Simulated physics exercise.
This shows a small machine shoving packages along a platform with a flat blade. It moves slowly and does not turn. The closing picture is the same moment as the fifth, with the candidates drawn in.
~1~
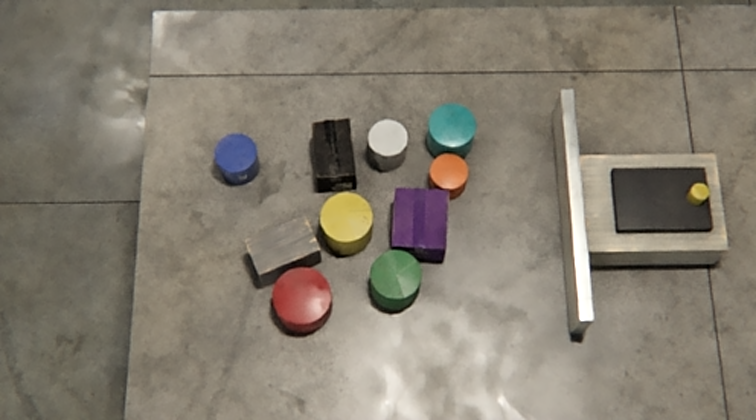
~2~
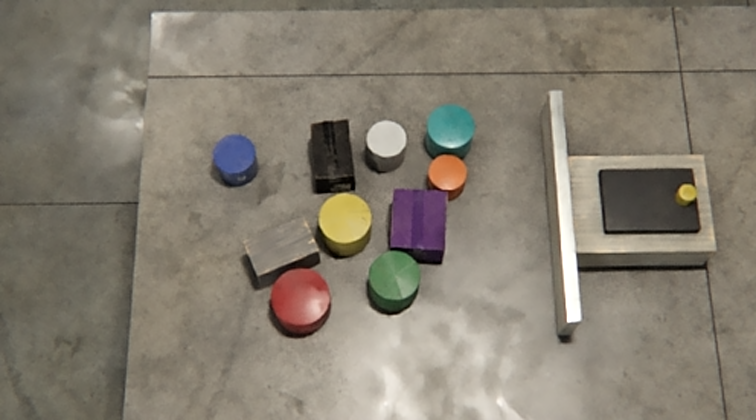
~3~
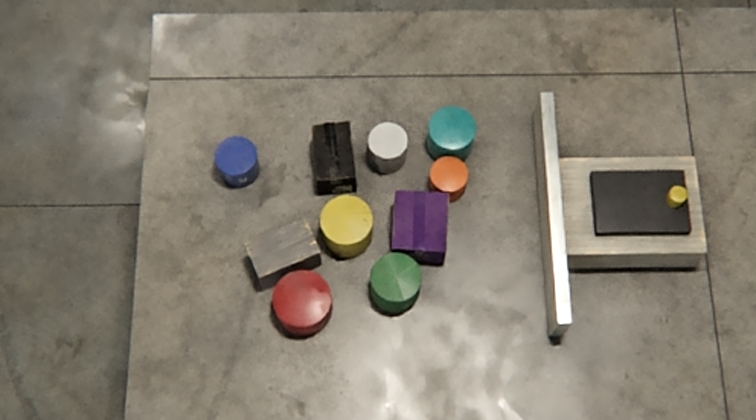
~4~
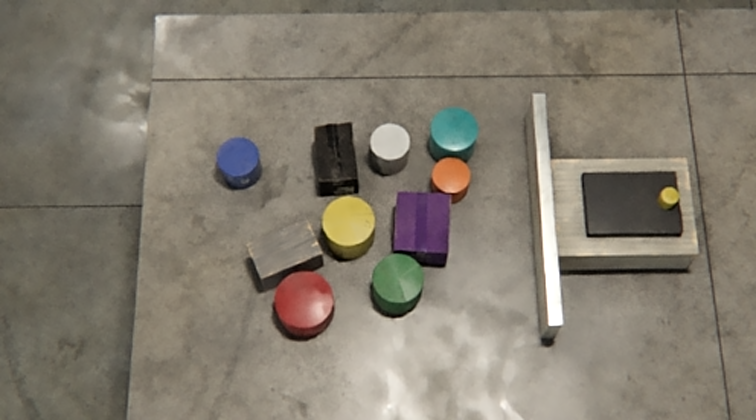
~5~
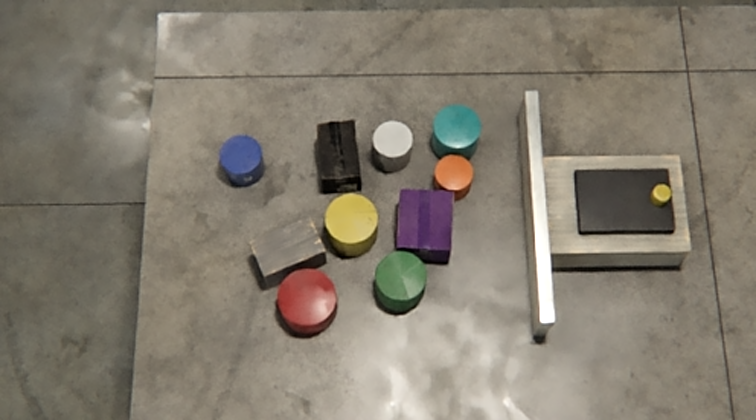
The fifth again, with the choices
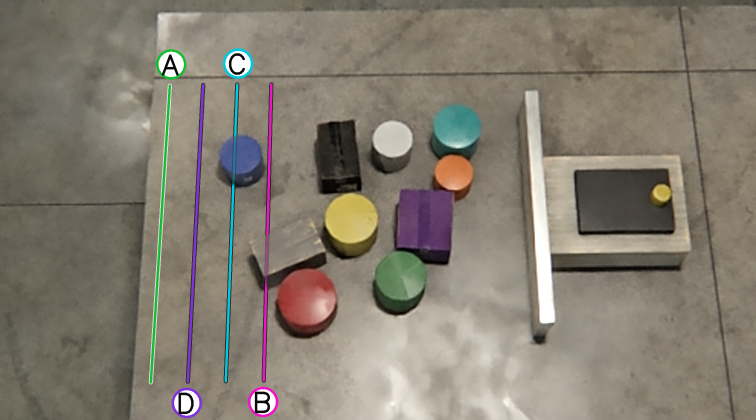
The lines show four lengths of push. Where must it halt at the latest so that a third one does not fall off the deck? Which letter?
No farther than C.
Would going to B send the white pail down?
No.
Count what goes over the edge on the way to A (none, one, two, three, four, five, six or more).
In all, six or more.
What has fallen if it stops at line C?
The blue pail.
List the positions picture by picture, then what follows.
The first picture shows purple box (420, 224); yellow canister (347, 224); black box (334, 155).
The second picture shows robot (642, 200); white pail (386, 147).
The third picture shows robot (633, 202); green canister (395, 283).
The fourth picture shows robot (624, 203); grey crate (286, 256).
The fifth picture shows robot (617, 201); blue pail (242, 161); purple box (425, 226); yellow canister (352, 225).
On the copy, A at (161, 226); B at (268, 225); C at (232, 225); D at (196, 226).
On C. First, robot (504, 202); turquoise canister (394, 129); green canister (396, 281).
Then, robot (394, 204); blue pail (214, 161); grey crate (224, 275).
Finally, robot (308, 205); blue pail over the edge; yellow canister (149, 215); one fallen.
By contrast, A drops nine; B is within the limit but short; D drops four.
